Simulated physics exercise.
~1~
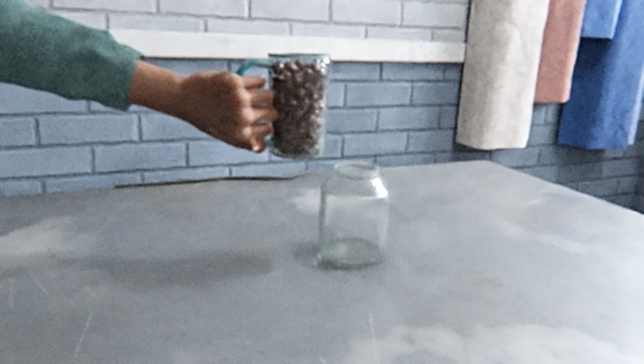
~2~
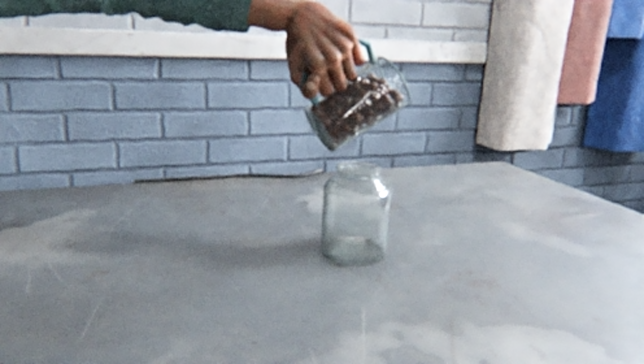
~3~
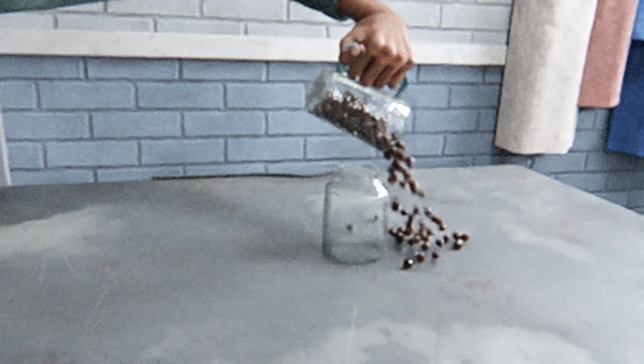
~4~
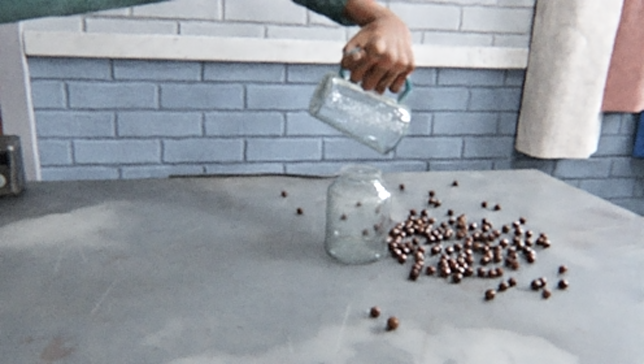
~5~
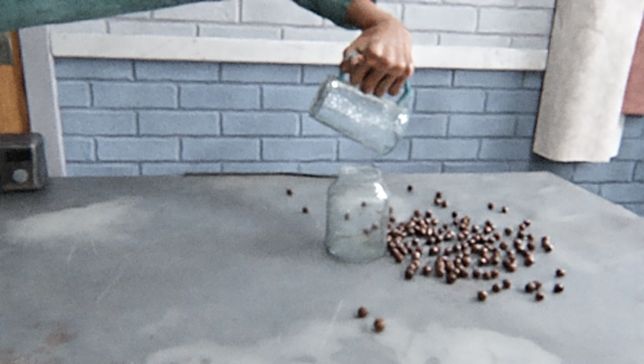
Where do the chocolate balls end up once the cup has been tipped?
The bulk of them end up spilt on the table, mostly to the right of the jar, with hardly any left in the cup and hardly any in the jar.
